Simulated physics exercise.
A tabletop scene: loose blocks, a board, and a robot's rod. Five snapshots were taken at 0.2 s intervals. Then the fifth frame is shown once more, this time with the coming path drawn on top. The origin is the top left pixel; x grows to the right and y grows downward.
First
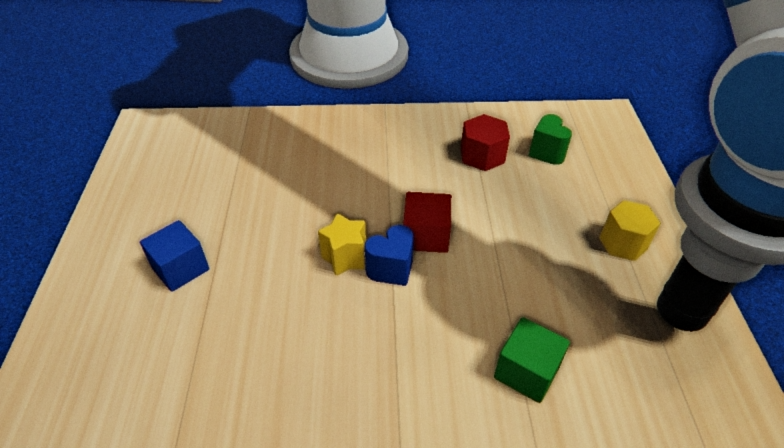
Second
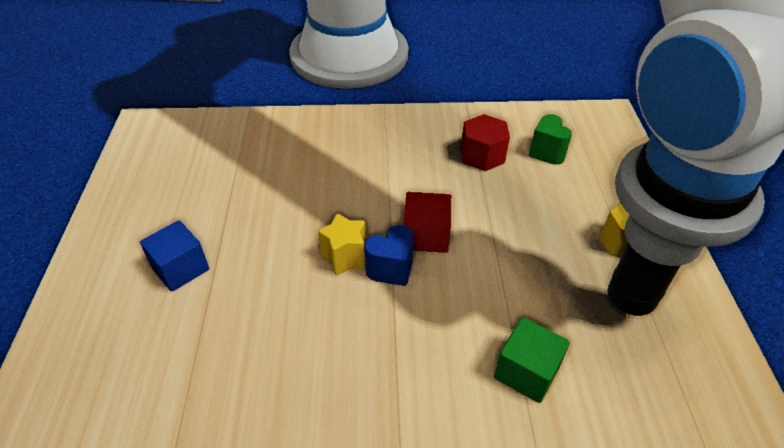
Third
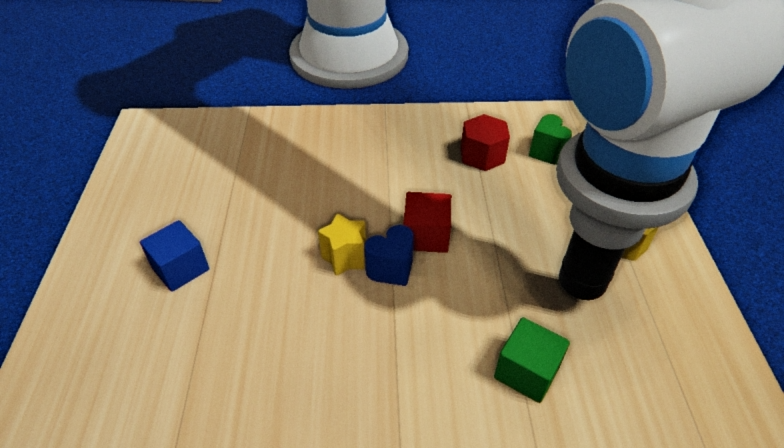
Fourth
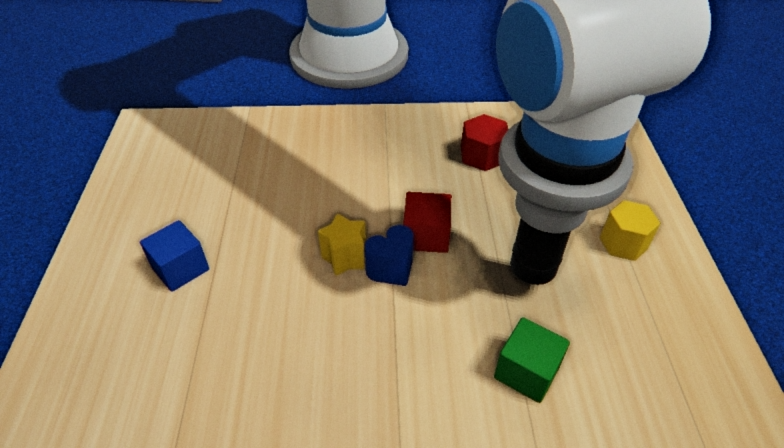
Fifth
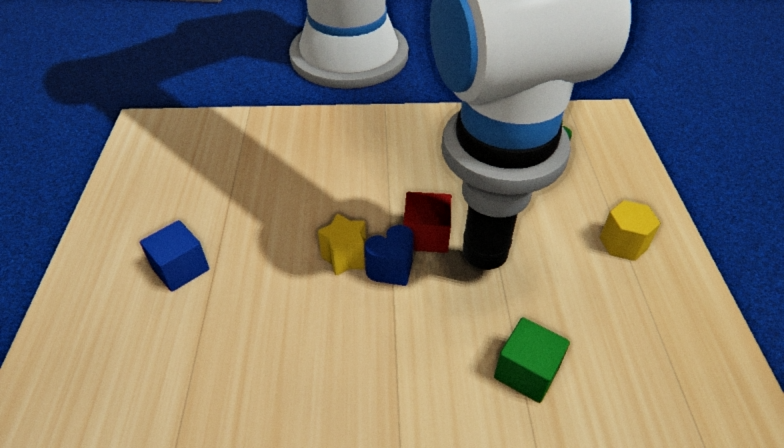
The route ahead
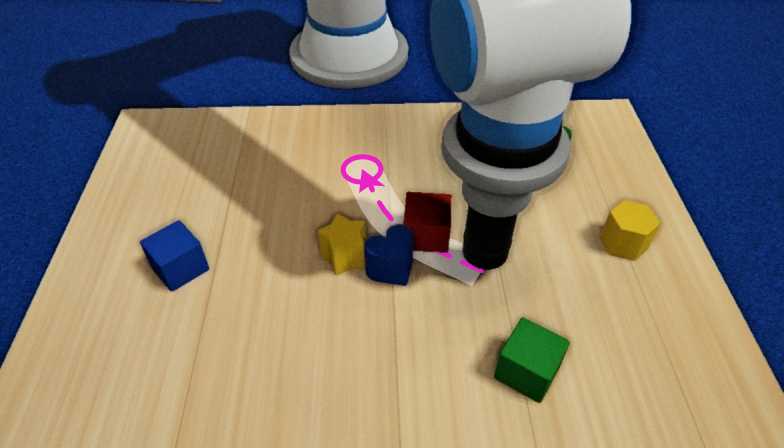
A robot arm with a black rod moves over a light wooden tabletop on a blue surface, seen from above at an angle by a still camera. A yellow star, blue heart and red block sit together near the middle, with a blue cube left, green cube in front, and red, green and yellow blocks toward the right. The rod glides steadily leftward from the right edge toward the central group, pushing nothing.
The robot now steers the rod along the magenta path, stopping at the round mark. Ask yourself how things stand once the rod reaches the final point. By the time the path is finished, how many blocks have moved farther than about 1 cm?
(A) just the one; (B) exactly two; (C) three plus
A.
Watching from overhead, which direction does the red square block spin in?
Answer: Clockwise.
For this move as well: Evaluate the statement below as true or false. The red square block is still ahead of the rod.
The claim holds.
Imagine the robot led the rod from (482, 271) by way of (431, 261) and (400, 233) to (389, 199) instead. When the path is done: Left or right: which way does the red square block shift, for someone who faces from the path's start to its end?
Displaced right.
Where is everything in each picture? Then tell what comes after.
The first picture shows tip of the rod (682, 312), middles of tops, blue heart-shaped block (392, 242), red square block (428, 208).
The second picture shows rod (632, 297), nothing pushed.
The third picture shows rod (582, 282), nothing pushed.
The fourth picture shows rod (533, 268), nothing pushed.
The fifth picture shows rod (485, 253), blue heart-shaped block (392, 242), red square block (428, 208).
The line goes from (482, 271) through (423, 243) and (382, 208) to (362, 169).
On the path given first. One third of the way, rod (423, 225); red square block (397, 185), turned 30° clockwise.
Two thirds of the way, rod (382, 190); red square block (364, 155), turned 65° clockwise.
At the end, rod (361, 152); blue heart-shaped block unmoved; red square block (341, 121), turned 50° clockwise.
